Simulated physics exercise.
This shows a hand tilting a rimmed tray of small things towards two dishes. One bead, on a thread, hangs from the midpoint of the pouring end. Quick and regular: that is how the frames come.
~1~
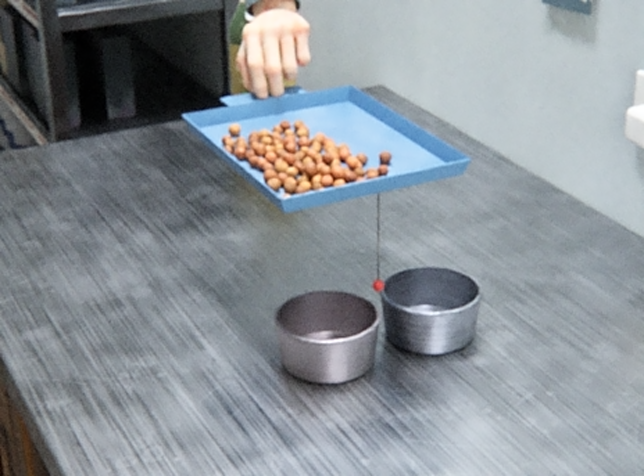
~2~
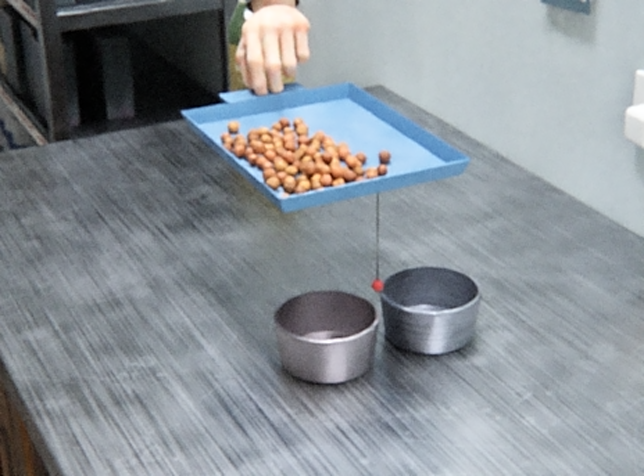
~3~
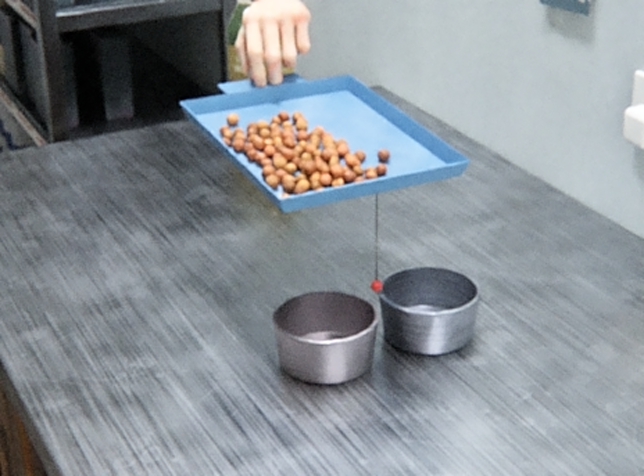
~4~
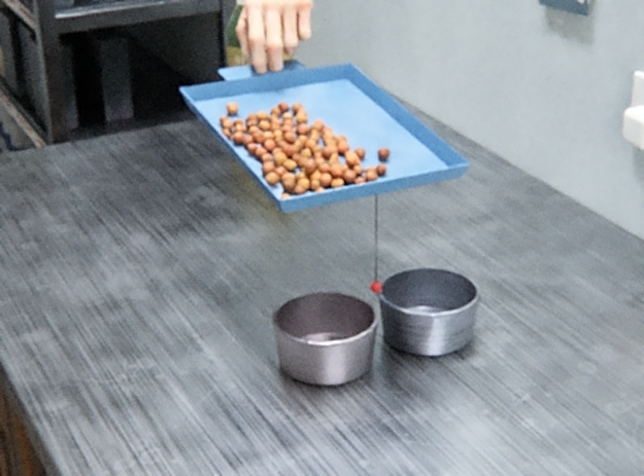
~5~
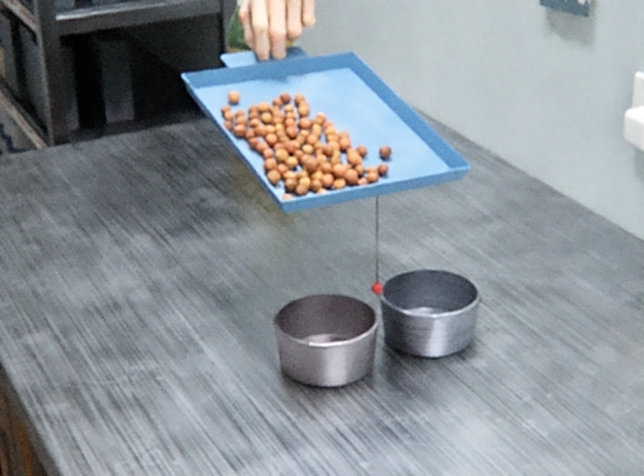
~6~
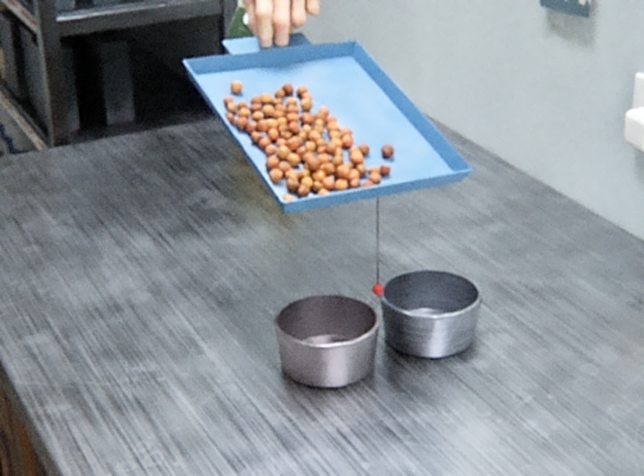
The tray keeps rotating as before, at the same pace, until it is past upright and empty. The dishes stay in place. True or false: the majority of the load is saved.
False.
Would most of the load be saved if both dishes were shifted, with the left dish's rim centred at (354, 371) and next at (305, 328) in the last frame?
Taking the places in turn, it's shy of half and then shy of half.
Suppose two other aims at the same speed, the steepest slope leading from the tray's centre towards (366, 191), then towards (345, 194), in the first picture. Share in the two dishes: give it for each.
The first try gives close to 20 percent; the next gives 30 percent.
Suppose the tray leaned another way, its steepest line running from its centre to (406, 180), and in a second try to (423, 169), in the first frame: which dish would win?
It would be the right-side one to begin with, and after that the right-side one.
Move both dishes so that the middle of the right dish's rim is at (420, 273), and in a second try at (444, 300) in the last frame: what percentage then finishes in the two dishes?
Trial 1 about 0 %, trial 2 about 60 %.
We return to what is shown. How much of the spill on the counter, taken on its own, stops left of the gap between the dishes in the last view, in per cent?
Estimate: Near 20 per cent.
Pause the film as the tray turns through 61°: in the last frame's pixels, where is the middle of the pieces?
In the last view, the load is centred close to (359, 161).
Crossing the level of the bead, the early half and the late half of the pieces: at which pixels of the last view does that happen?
Roughly (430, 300) first, then roughly (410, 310).
Just after the last frame, tray tipped steeply; almost all on the tray; just a few in the air.
A moment on, tray tipped past a quarter turn; about a tenth on the tray; roughly a quarter in the right dish; roughly a third outside both; roughly a third in the air.
Further on, tray tipped past a quarter turn; roughly a quarter in the right dish; the larger part outside both.
When it is over, tray tipped past a quarter turn; not one in the left dish; roughly a quarter in the right dish; the larger part outside both.
